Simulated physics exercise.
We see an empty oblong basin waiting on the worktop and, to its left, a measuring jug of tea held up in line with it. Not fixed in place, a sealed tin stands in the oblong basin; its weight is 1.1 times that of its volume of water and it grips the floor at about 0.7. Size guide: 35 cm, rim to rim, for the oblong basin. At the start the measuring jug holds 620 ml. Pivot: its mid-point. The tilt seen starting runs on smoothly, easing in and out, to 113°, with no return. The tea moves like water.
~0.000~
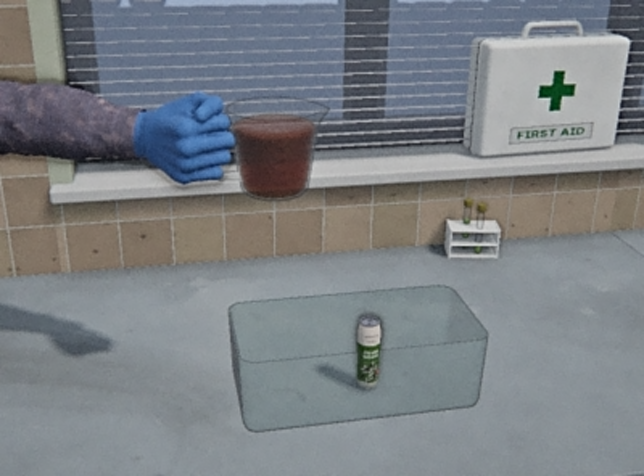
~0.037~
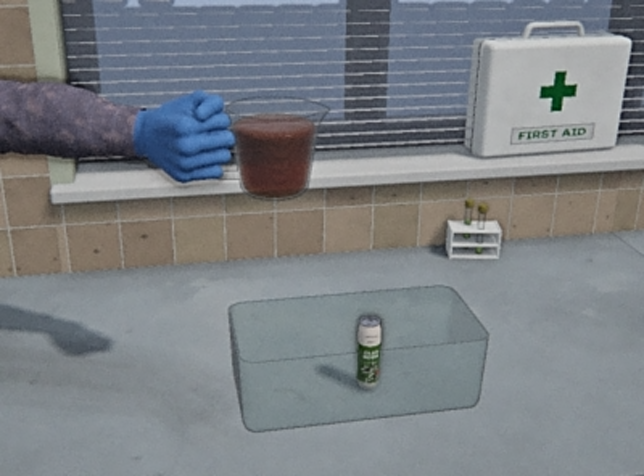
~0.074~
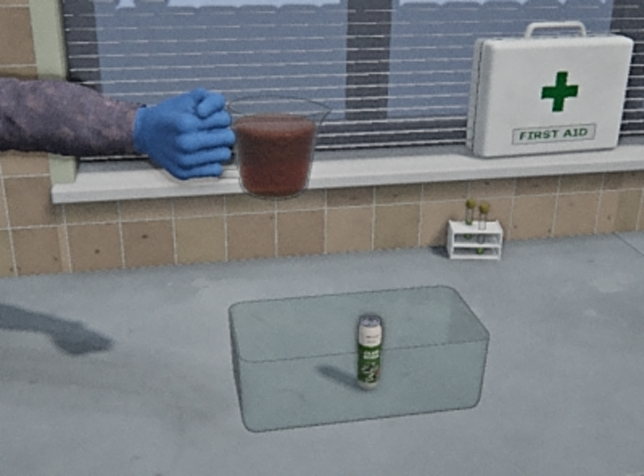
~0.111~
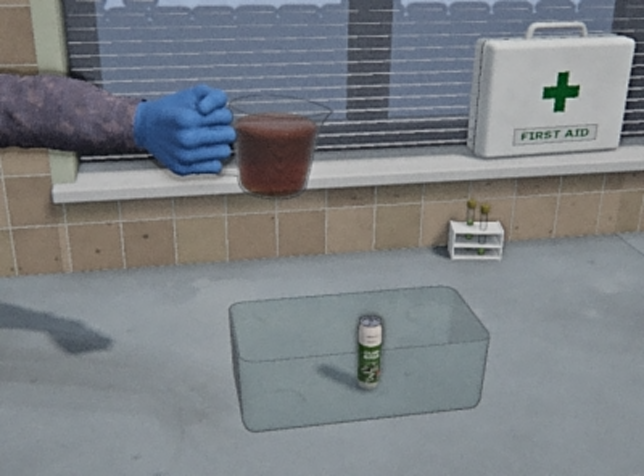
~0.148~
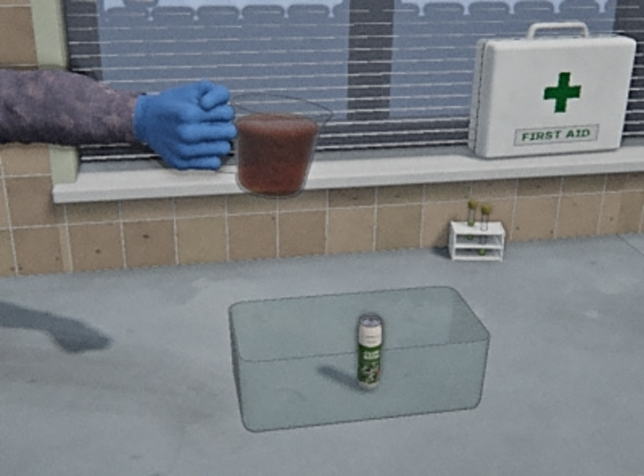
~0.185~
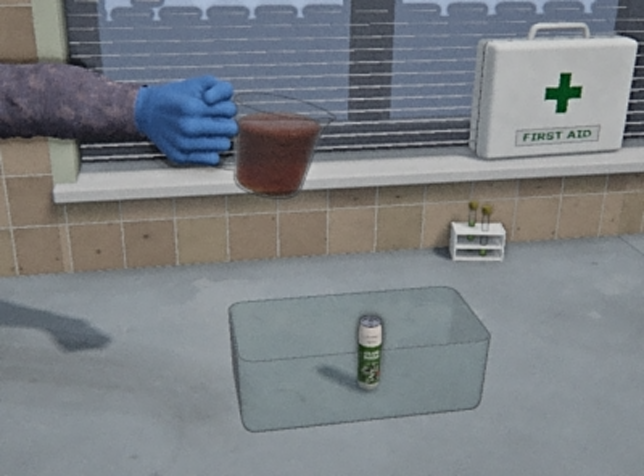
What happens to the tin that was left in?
It stays on its base.
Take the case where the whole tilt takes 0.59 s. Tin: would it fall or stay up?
Then it tips over.
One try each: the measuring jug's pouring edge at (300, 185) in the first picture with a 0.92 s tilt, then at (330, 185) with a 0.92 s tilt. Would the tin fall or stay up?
The tin overturns the first time and overturns the second time.
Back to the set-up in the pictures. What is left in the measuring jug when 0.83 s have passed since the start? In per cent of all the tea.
Around 10 in a hundred is still there.
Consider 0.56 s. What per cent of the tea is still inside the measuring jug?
I'd estimate some 70 % remains.
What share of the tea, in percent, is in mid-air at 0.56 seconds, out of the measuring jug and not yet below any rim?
30 per cent.
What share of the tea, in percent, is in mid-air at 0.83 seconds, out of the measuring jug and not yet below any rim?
Close to 36 %.
After 0.56 s the tilt is 75° and 70 per cent is still to pour; the tin stands where it began.
After 0.83 s the tilt is 110° and 9 per cent is still to pour; the tin stands where it began.
After 1.11 s the tilt is 113° and 0 per cent is still to pour; the tin stands where it began.
After 1.42 s the tilt is 113° and 0 per cent is still to pour; the tin stands where it began.
In the end the tin stands where it began.
